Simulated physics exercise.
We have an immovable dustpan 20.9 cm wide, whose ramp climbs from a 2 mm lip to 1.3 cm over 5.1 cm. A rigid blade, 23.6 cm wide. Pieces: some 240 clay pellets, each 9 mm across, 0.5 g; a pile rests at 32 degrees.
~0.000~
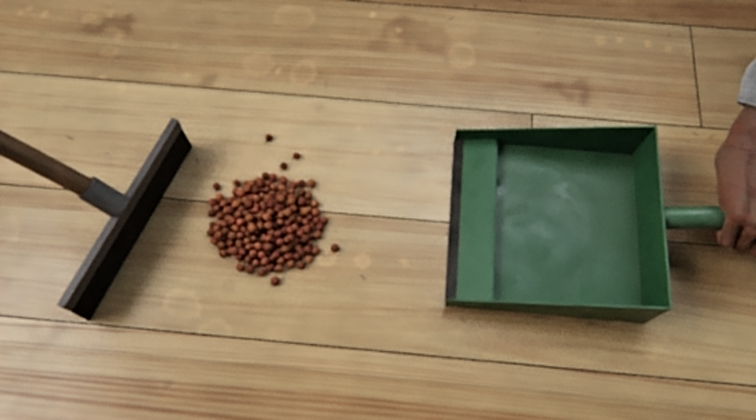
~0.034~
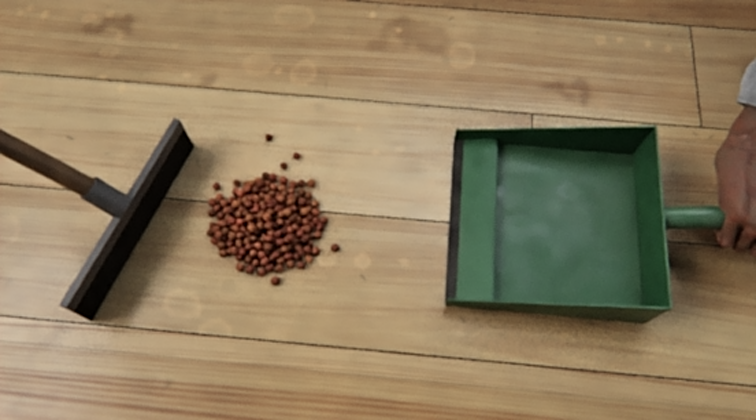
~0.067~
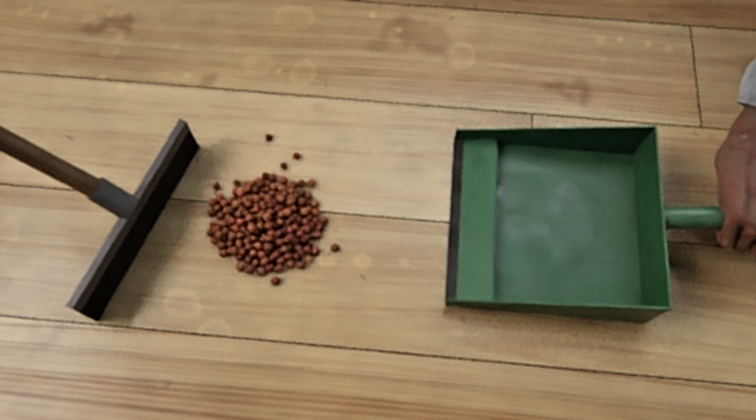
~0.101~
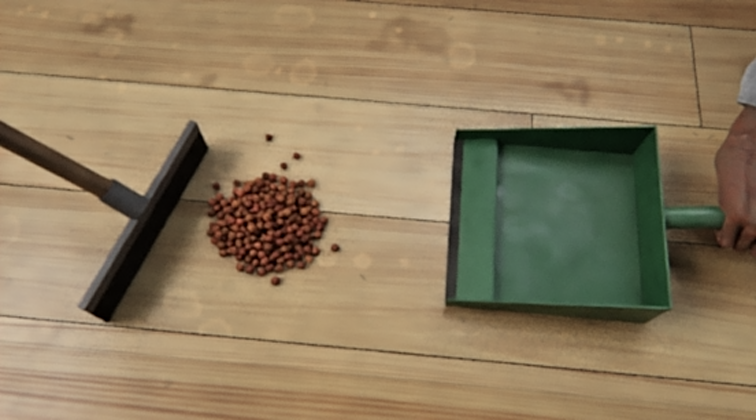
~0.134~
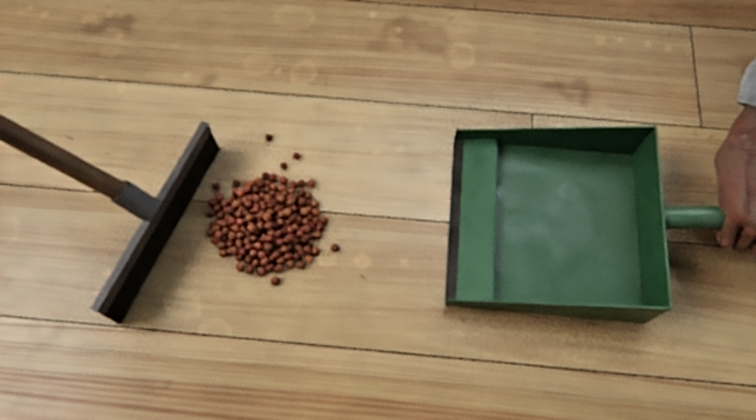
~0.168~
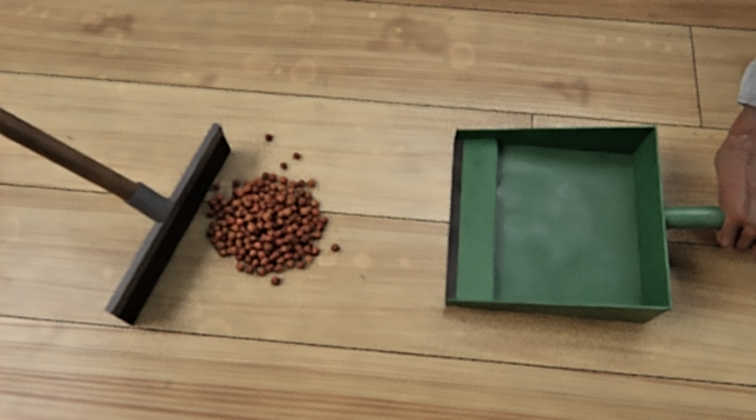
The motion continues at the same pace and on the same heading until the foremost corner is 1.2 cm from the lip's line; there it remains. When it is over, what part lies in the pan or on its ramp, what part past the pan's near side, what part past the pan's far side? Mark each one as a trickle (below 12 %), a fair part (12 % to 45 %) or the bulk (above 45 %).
Pan: A fair part; near side: A fair part; far side: A trickle.
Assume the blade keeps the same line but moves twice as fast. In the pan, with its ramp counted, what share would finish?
Share: Near 35 %.
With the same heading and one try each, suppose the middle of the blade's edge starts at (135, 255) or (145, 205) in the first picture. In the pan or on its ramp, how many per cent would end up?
Close to 25 in a hundred, then close to 15 in a hundred.
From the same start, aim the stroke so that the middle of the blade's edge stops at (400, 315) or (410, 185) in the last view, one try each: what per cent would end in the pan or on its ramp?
Around 30 per cent, and around 5 per cent.
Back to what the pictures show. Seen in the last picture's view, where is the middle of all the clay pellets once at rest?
In the last view, approximately (438, 251).
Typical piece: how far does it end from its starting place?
Median: Approx. 20 cm.
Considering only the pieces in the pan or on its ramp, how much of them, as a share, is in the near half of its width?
About 60 percent of it.
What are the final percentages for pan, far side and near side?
Final shares - pan: 25%, near side: 20%, far side: 0%.
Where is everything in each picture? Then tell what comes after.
Blade from (67, 306) to (176, 127), moved 0.0 cm, 0 of the pieces shifted so far; middle of the pieces at (269, 219); pan at (561, 227), in the first frame.
Blade from (70, 306) to (178, 127), moved 0.2 cm, 0 of the pieces shifted so far; middle of the pieces at (269, 219), in the second frame.
Blade from (76, 307) to (184, 127), moved 0.9 cm, 0 of the pieces shifted so far; middle of the pieces at (269, 219), in the third frame.
Blade from (87, 308) to (194, 128), moved 2.1 cm, 0 of the pieces shifted so far; middle of the pieces at (269, 219), in the fourth frame.
Blade from (100, 309) to (206, 130), moved 3.5 cm, 0 of the pieces shifted so far; middle of the pieces at (269, 219), in the fifth frame.
Blade from (114, 311) to (218, 131), moved 4.9 cm, 0 of the pieces shifted so far; middle of the pieces at (269, 219); pan at (561, 227). Its pace works out near 0.41 m/s, in the sixth frame.
Then, at 0.48 s, middle of the blade 18 cm from the lip; 0 % over the lip, far side 0 %, near side 5 %.
After 0.68 s, middle of the blade 10 cm from the lip; 0 % over the lip, far side 0 %, near side 15 %.
After 1.00 s, middle of the blade 5 cm from the lip; 25 % over the lip, far side 0 %, near side 20 %.
At rest (1.3 s), pan 25 %, near side 20 %, far side 0 %, in front of the lip or behind the blade 55 %.
